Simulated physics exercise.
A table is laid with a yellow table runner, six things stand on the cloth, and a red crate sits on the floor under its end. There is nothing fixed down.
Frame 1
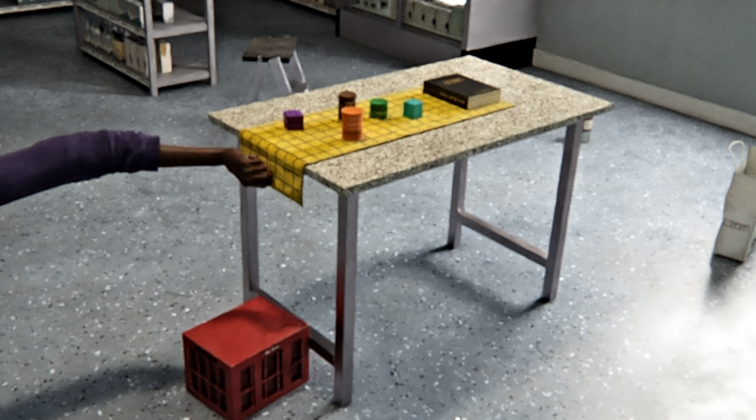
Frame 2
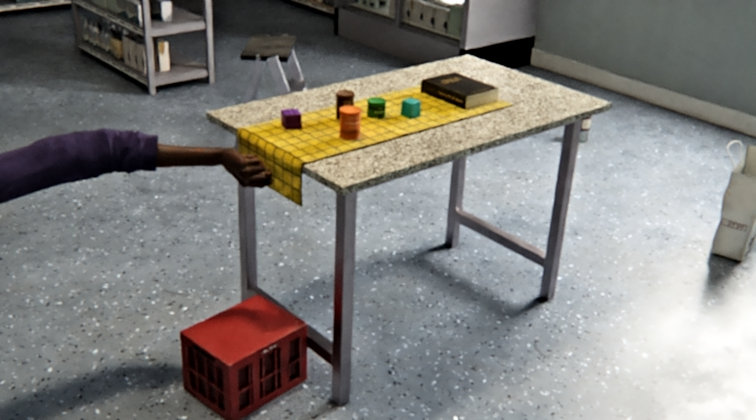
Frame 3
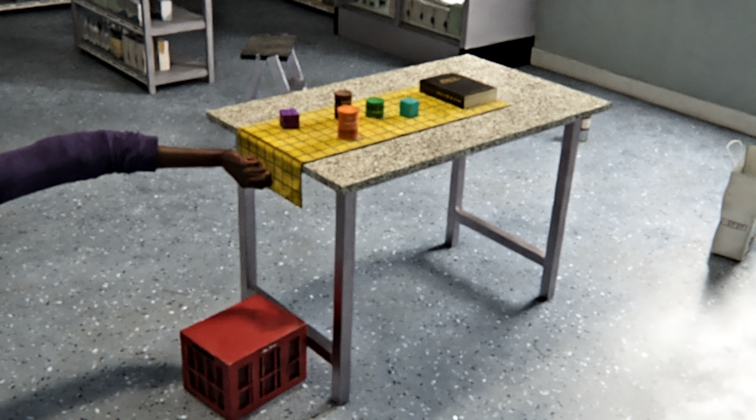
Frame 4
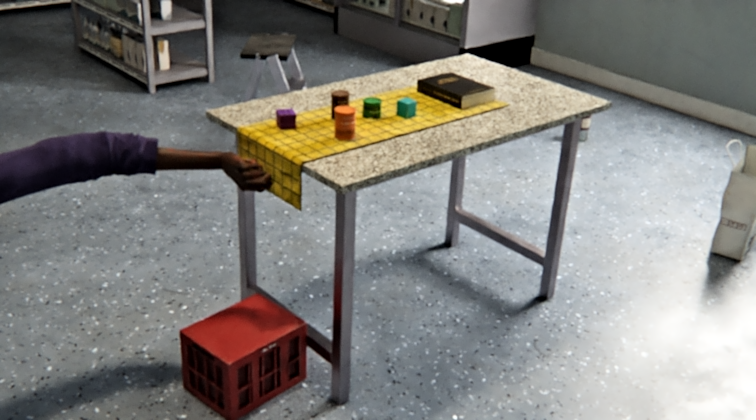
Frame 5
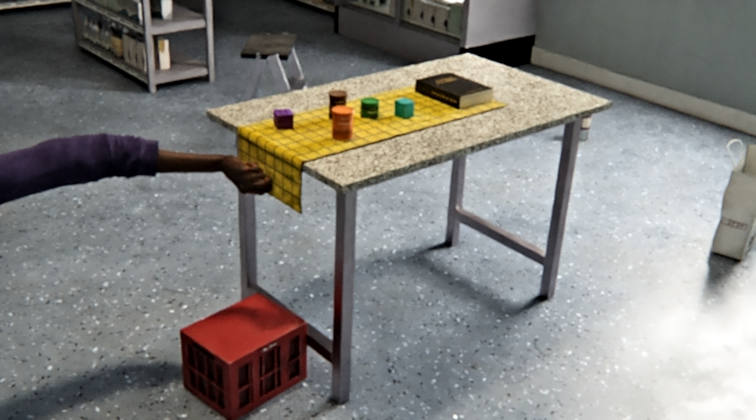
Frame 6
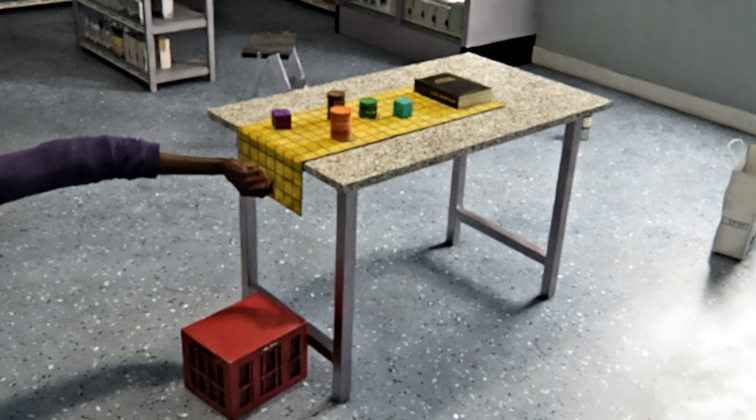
In a room with a speckled floor, a hand gripped the end of a yellow cloth on a table and slowly drew it down, and the small objects and black book shifted slightly left with it.
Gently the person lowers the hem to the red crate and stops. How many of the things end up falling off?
My guess is it ends up with four missing from the top.
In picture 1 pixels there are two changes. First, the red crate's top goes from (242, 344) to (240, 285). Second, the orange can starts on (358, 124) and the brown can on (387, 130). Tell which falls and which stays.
The orange can stays aboard, and the brown can stays aboard.
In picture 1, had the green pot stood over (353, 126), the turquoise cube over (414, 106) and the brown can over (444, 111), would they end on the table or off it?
Briefly: Green pot drops; turquoise cube stays; brown can stays.
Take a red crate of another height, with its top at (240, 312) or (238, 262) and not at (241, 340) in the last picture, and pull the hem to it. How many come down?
Then 3 and 1.
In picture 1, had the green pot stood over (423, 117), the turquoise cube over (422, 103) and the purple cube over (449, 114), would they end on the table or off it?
The green pot would stay in place, the turquoise cube would stay in place, the purple cube would stay in place.
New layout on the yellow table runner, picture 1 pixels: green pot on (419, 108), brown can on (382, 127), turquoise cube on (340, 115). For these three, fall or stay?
The green pot survives; the brown can is carried off; the turquoise cube is carried off.
A little later, hem near (269, 260); purple cube and orange can gone.
Next, hem on the crate; purple cube, orange can, brown can and green pot gone.
When it is over, hem on the crate; purple cube, orange can, brown can and green pot gone. The table loses four.
